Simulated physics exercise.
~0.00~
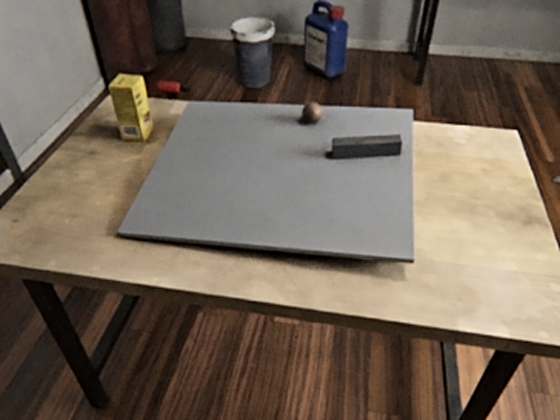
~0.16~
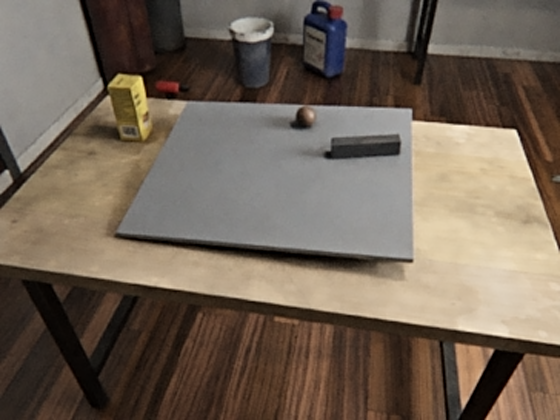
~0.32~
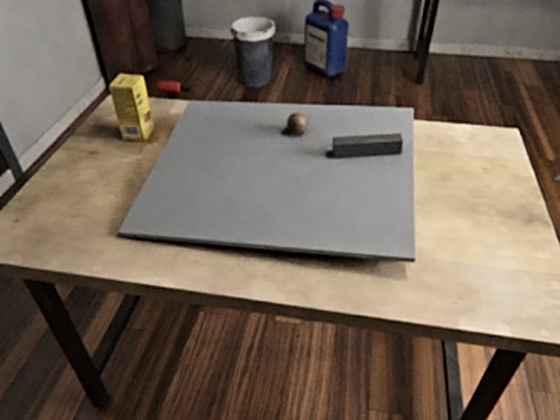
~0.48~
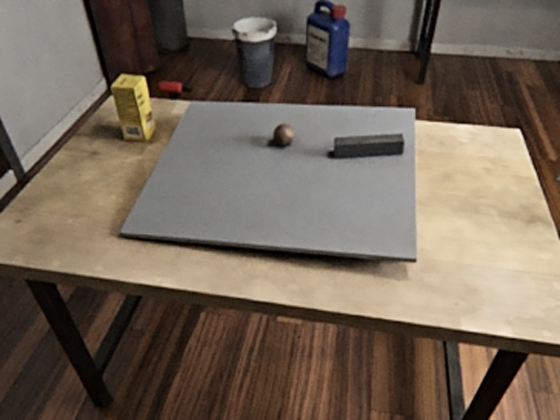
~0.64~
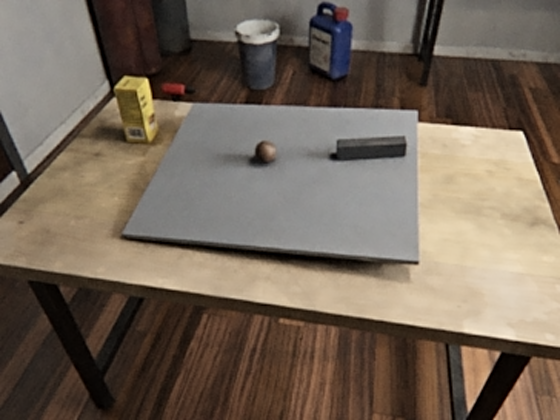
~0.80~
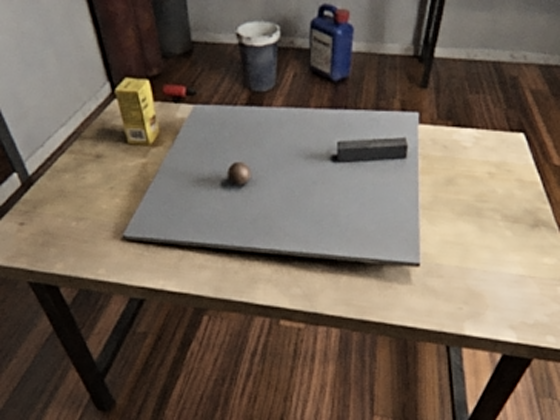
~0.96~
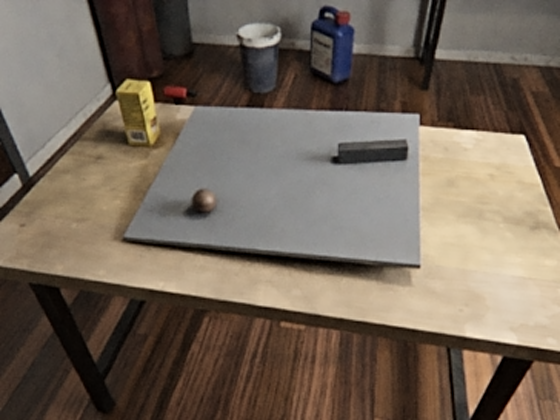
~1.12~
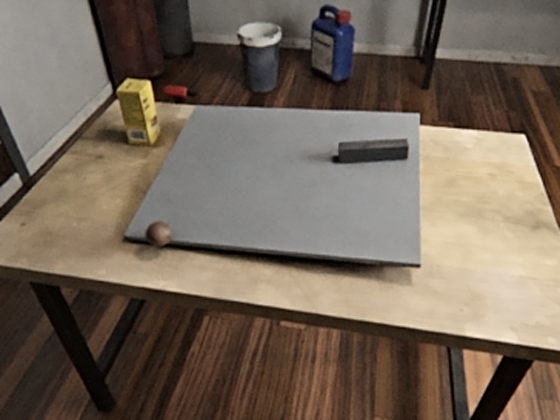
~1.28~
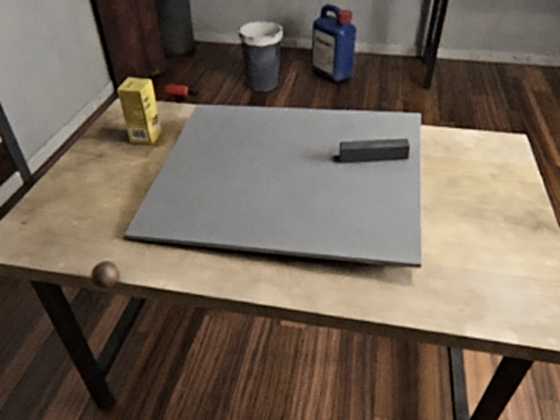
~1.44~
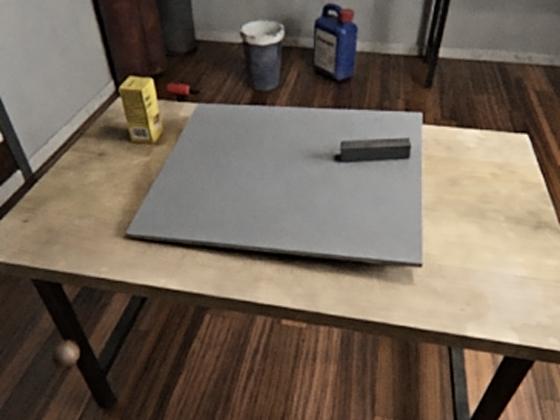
Tilted gray board on a wooden table with a brown ball rolling down leftward, leaving its near edge and dropping off the table.
